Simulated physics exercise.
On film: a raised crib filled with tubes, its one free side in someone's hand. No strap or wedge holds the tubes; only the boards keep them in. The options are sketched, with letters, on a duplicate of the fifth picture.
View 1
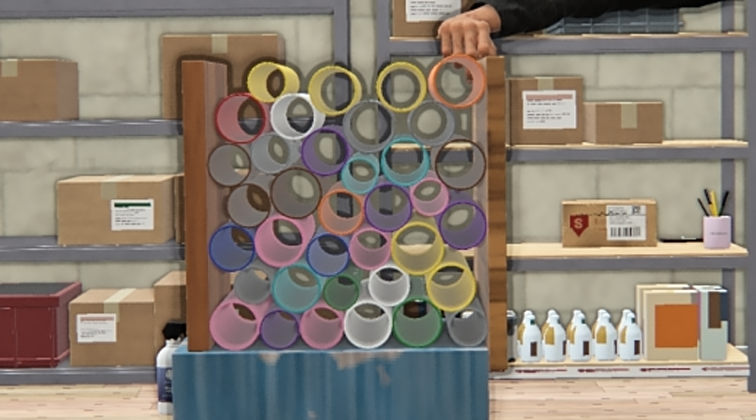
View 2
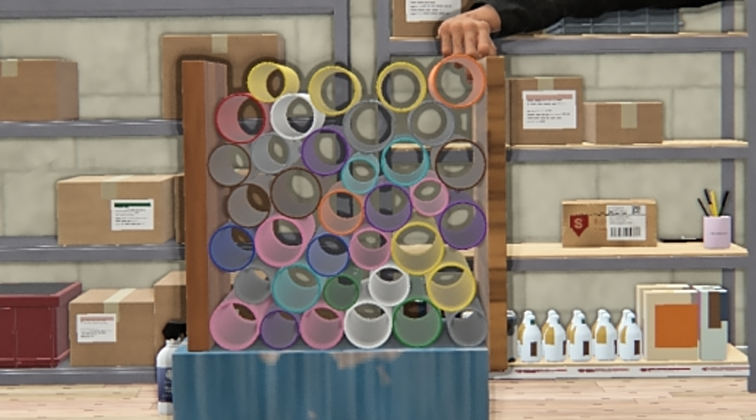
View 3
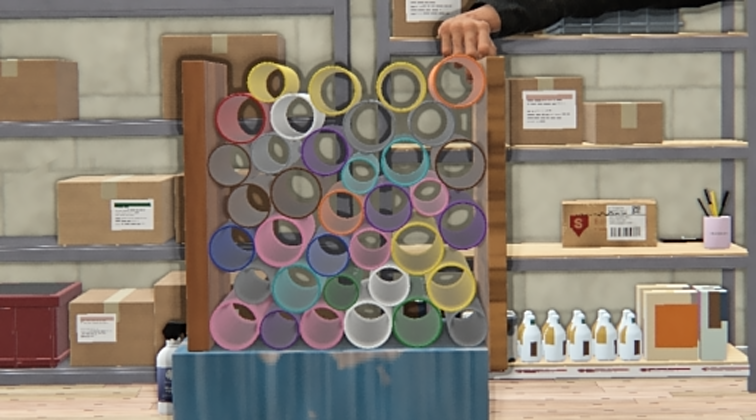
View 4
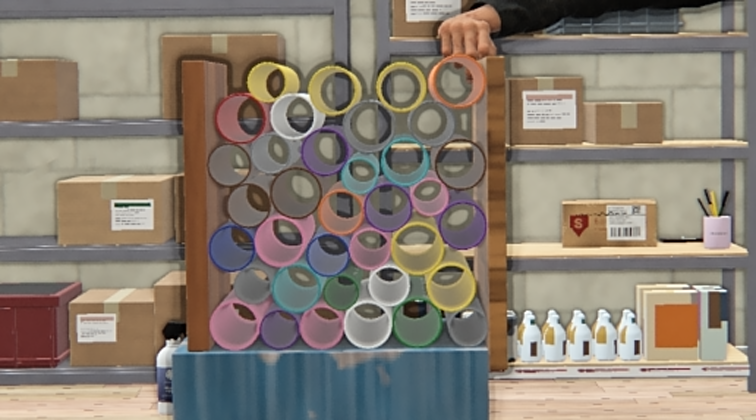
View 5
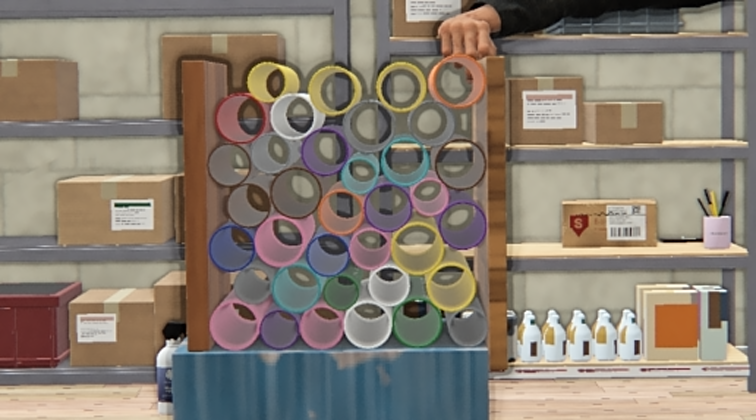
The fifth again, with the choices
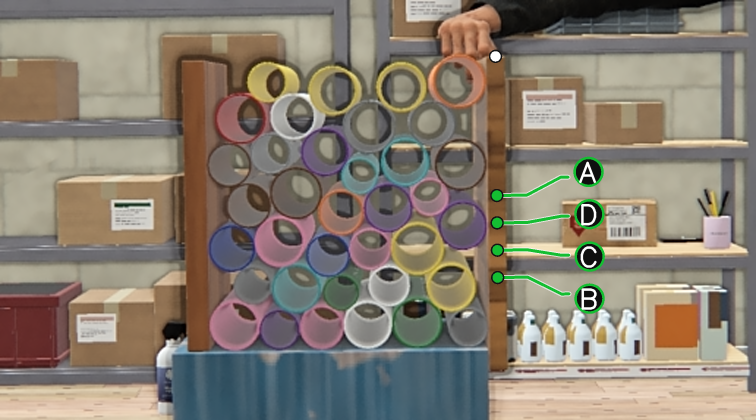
At first, a hand rests on the top right corner of a wooden-sided crib packed with colourful tubes, set on a blue base in front of storage shelves. The hand stays where it is, and the stacked tubes and side boards show no visible movement through to the end.
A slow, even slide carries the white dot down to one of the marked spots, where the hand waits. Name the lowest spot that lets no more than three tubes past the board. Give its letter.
Slide it to A.
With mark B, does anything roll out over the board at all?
At B: Yes.
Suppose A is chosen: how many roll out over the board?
It comes to one.
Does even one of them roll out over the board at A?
At A: Yes.
On the marked copy, A at (497, 195); B at (498, 278); C at (498, 250); D at (497, 223); the white dot at (496, 57).
Taking A. A third of the way, top of the board (486, 119).
Two thirds of the way, top of the board (487, 192).
When it is over, top of the board (487, 195), one out over the board.
As for the rest, B more than three out over the board; C four out over the board; D four out over the board.
